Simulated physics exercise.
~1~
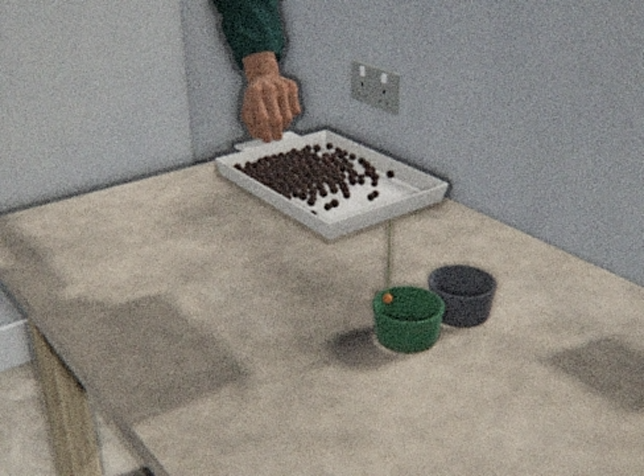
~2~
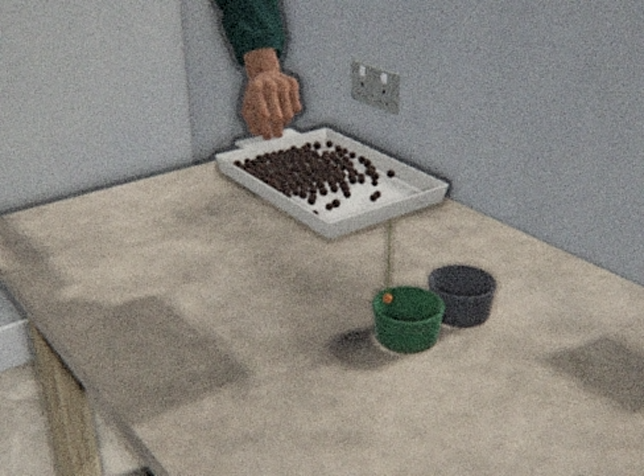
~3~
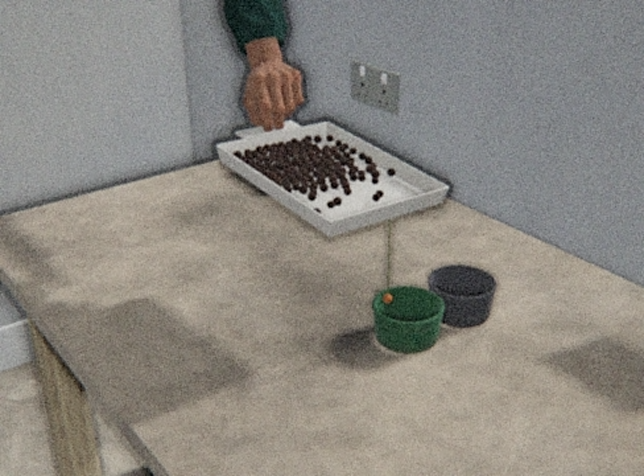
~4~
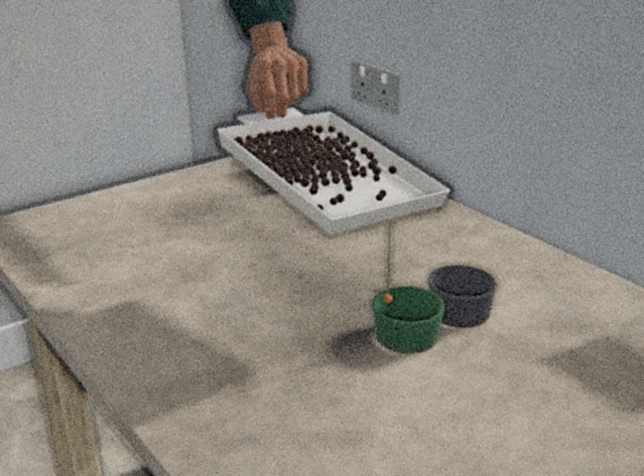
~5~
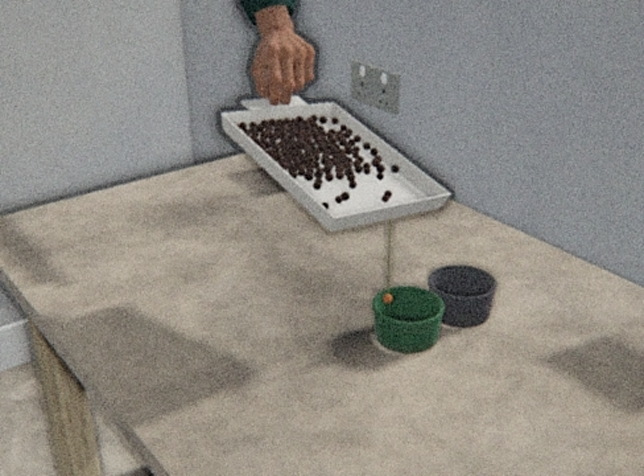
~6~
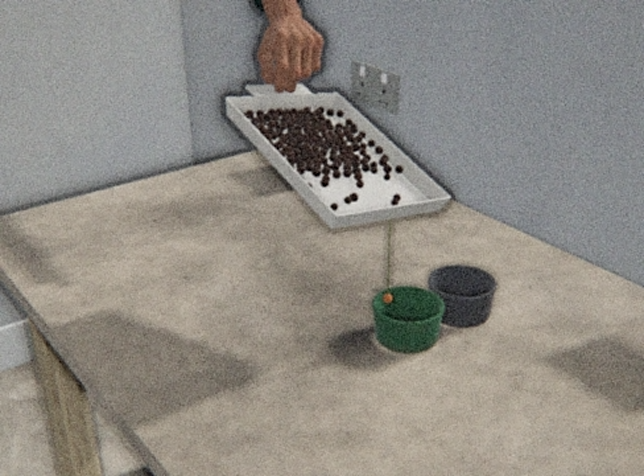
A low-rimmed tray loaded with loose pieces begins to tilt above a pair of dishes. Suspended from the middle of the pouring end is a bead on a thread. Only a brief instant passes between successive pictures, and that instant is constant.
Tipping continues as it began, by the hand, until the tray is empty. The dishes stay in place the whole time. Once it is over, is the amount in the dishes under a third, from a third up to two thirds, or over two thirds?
The amount is from a third up to two thirds.
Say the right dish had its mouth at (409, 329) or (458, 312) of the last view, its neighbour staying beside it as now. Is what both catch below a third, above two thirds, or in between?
First place: Below one third. Second place: Between a third and two thirds.
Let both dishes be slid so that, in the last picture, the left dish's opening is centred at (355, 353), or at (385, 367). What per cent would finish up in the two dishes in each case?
About 10 and 0 per cent respectively.
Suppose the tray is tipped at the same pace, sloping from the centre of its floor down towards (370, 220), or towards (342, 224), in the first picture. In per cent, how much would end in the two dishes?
In turn some 0 and 0 per cent.
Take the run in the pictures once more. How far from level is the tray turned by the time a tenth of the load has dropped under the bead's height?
Roughly 60°.
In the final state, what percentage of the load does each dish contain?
Per hundred pieces: Left dish roughly 10, right dish roughly 40.
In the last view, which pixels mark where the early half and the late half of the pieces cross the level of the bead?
Early half: (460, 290); late half: (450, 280).
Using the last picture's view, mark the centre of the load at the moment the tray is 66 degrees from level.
Look about (427, 207) in the last picture.
Shortly afterwards, tray tipped steeply; near two thirds on the tray; a little in the right dish; a little outside both; a little in the air.
Next, tray tipped past a quarter turn; only a few on the tray; a little in the left dish; near a third in the right dish; near a third outside both; a little in the air.
Some moments later, tray tipped past a quarter turn; a little in the left dish; near a third in the right dish; near half outside both.
In the end, tray tipped past a quarter turn; a little in the left dish; near a third in the right dish; near half outside both.
